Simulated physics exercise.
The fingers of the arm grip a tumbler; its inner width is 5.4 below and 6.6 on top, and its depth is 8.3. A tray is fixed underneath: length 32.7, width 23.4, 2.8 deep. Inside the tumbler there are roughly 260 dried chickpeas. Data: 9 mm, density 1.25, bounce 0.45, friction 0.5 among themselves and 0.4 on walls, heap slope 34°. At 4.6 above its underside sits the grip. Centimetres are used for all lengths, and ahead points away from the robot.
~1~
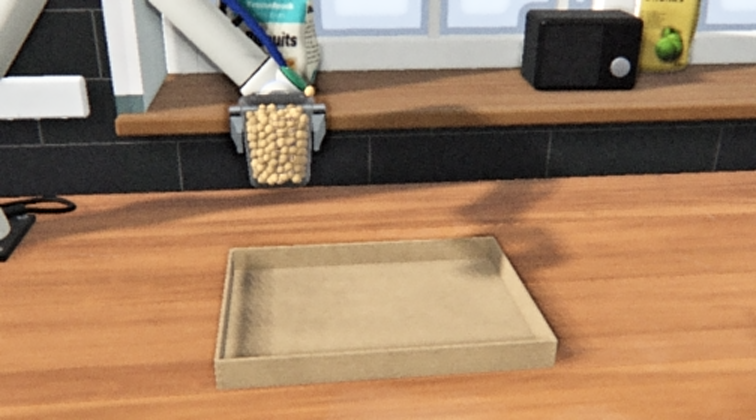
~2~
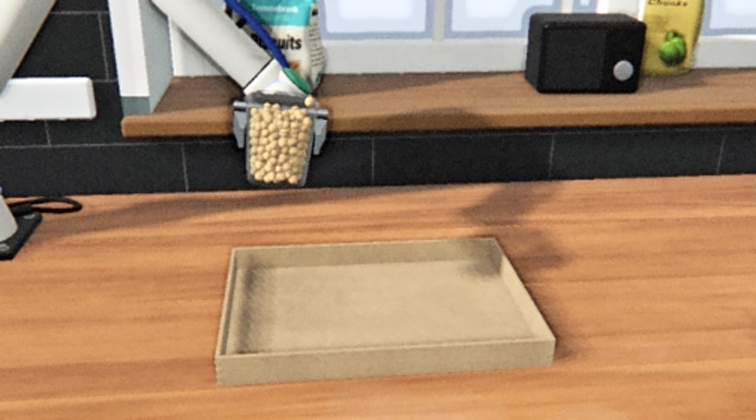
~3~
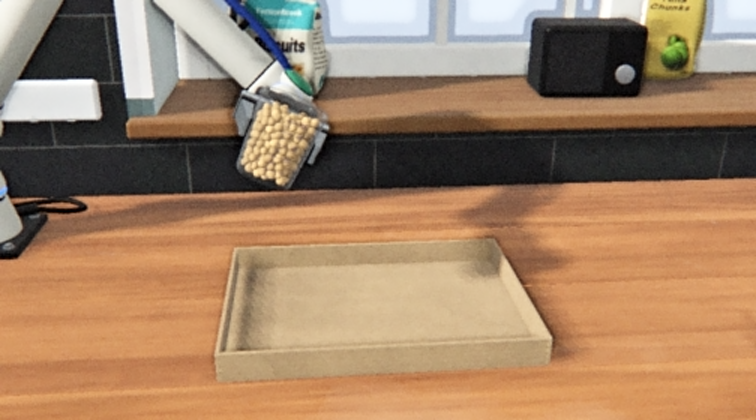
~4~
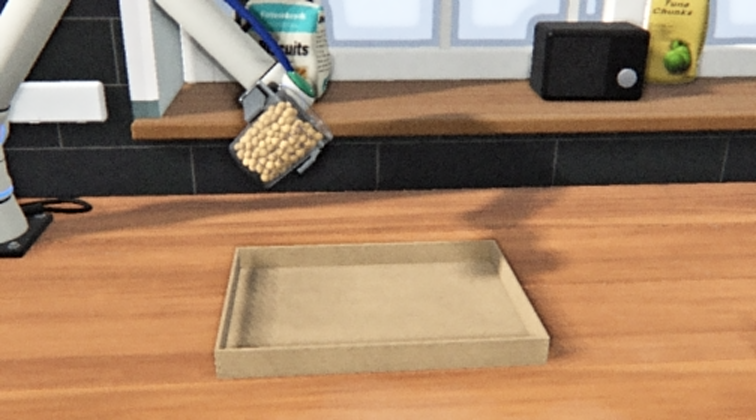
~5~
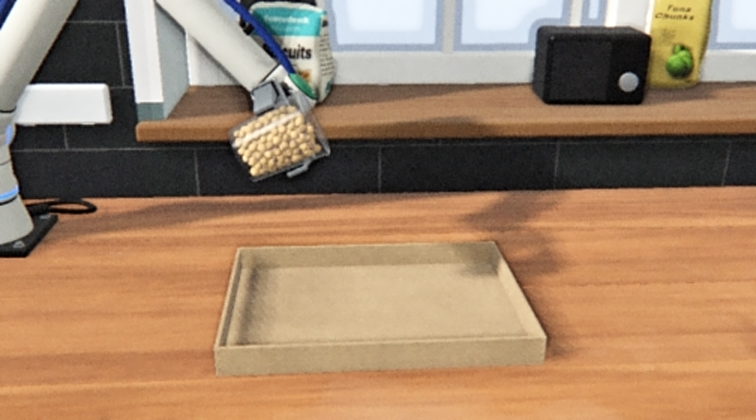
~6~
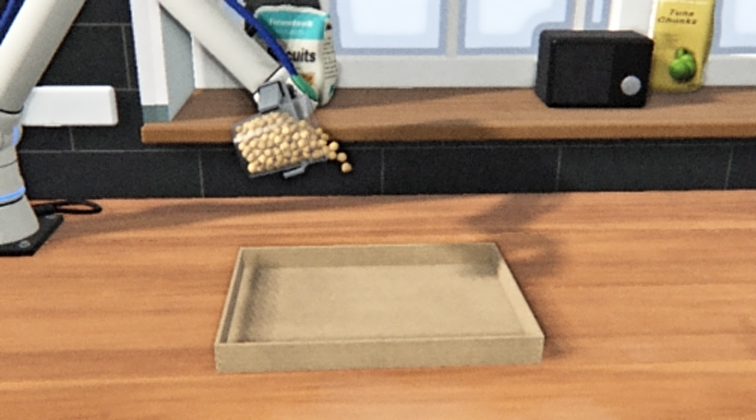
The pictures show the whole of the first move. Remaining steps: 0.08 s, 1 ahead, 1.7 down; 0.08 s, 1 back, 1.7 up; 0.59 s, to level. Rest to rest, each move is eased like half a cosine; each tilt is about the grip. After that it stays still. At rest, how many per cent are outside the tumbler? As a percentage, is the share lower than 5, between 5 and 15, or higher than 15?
The share is between 5 and 15 per cent.
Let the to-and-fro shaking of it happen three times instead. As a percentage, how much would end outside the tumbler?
It would come to about 10 %.
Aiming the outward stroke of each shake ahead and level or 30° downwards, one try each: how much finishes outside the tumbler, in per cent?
About 25 and 15 per cent.
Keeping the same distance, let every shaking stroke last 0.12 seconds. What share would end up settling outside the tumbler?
I'd expect close to 5 in a hundred.
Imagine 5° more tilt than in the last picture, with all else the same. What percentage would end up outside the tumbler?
Roughly 10 percent then.
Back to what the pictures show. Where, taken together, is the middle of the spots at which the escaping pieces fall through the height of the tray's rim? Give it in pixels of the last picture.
Estimated centre near (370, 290) in pixels.
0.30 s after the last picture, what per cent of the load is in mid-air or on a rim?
Some 2 per cent.
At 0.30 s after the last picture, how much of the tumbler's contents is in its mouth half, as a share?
My estimate is near 45 per cent.
Then, 0.30 s after the last picture, tilted 62° forward, highest piece 23 above the table; 241 in the tumbler, 13 in the tray, 6 in flight or on a rim.
Then, 0.60 s after the last picture, tilted 11° forward, highest piece 25 above the table; 238 in the tumbler, 21 in the tray, 1 in flight or on a rim.
Then, 0.95 s after the last picture, level, highest piece 25 above the table; 238 in the tumbler, 22 in the tray.
Then, 2.00 s after the last picture, level, highest piece 25 above the table; 238 in the tumbler, 22 in the tray.
Final count, 238 in the tumbler, 22 in the tray. That is 8 % outside the tumbler.
